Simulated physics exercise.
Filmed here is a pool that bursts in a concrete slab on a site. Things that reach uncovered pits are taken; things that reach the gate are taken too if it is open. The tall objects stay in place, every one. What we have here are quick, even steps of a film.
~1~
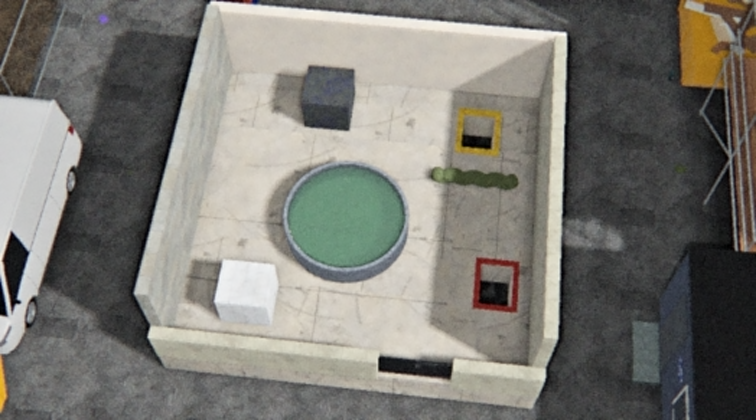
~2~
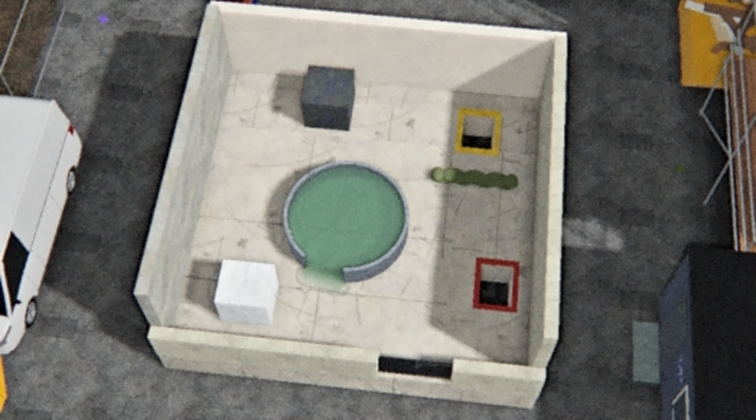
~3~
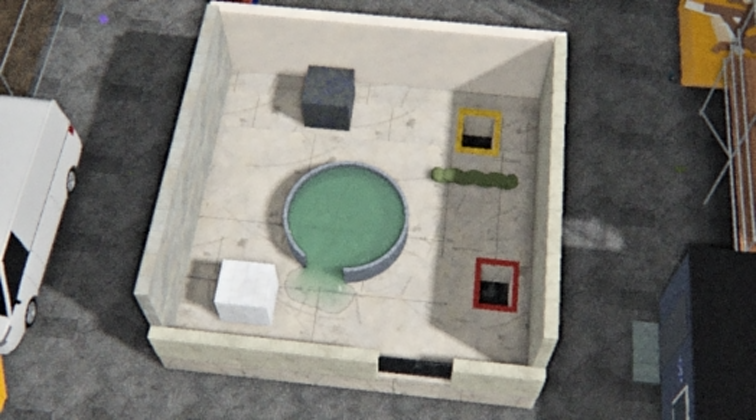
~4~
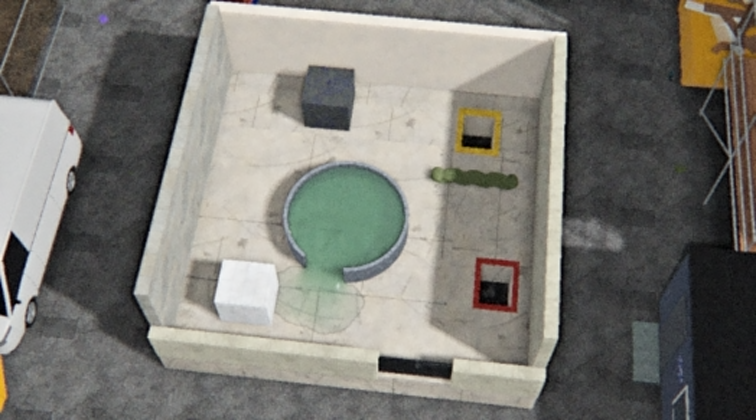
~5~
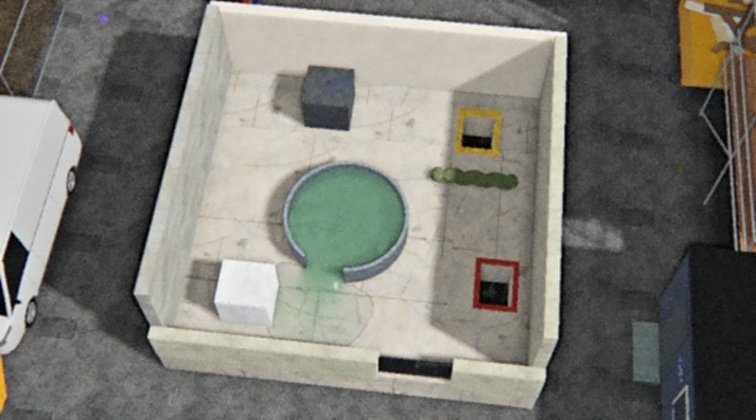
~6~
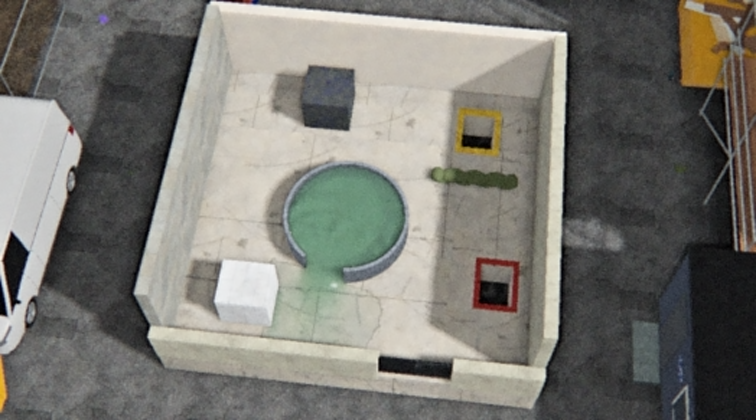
Inside a walled concrete square, a round tank of green water opened at its lower edge, and a thin greenish sheet poured out and spread over the floor beside the white block toward the near wall.
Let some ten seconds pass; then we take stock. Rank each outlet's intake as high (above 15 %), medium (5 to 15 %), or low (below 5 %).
Intake: The gate is low; the yellow pit is low; the red pit is high.
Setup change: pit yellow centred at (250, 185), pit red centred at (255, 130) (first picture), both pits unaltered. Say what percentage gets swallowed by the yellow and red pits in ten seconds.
Looks like yellow collects 4 percent and red collects 4 percent.
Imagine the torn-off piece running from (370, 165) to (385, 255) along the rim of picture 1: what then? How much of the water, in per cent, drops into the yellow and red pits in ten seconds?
In percent: Yellow 8, red 35.
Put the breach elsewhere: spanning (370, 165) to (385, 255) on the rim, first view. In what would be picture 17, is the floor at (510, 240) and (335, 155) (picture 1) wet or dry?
Soaked, then unsoaked.
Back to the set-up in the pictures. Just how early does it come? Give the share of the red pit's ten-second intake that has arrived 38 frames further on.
I make it 40 per cent.
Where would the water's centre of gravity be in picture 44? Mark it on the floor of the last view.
Close to (336, 263).
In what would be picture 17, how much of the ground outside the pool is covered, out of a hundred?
About 20 per cent.
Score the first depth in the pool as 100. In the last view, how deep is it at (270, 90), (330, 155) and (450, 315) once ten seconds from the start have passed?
Around 18, 6 and 6 %.
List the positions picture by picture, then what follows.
The round tank at (346, 216) is whole and still, in the first frame.
The front is at (301, 270), out from the gap at (324, 273), in the second frame.
The front is at (340, 308), out from the gap at (324, 273), in the third frame.
Water pours out at (324, 273) and has run to (328, 329), in the fourth frame.
Water pours out at (324, 273) and has run to a hidden place, in the fifth frame.
The front is at a hidden place, out from the gap at (324, 273), in the sixth frame.
A moment on, water covers 10 % of the floor; the gate 0 %, the yellow pit 0 %, the red pit 0 %.
Next, water covers 20 % of the floor; the gate 0 %, the yellow pit 0 %, the red pit 0 %.
Then, water covers 35 % of the floor; the gate 0 %, the yellow pit 0 %, the red pit 0 %.
Later, water covers 65 % of the floor; the gate 0 %, the yellow pit 0 %, the red pit 7 %.
In the end, water covers 80 % of the floor; the gate 0 %, the yellow pit 0 %, the red pit 18 %.
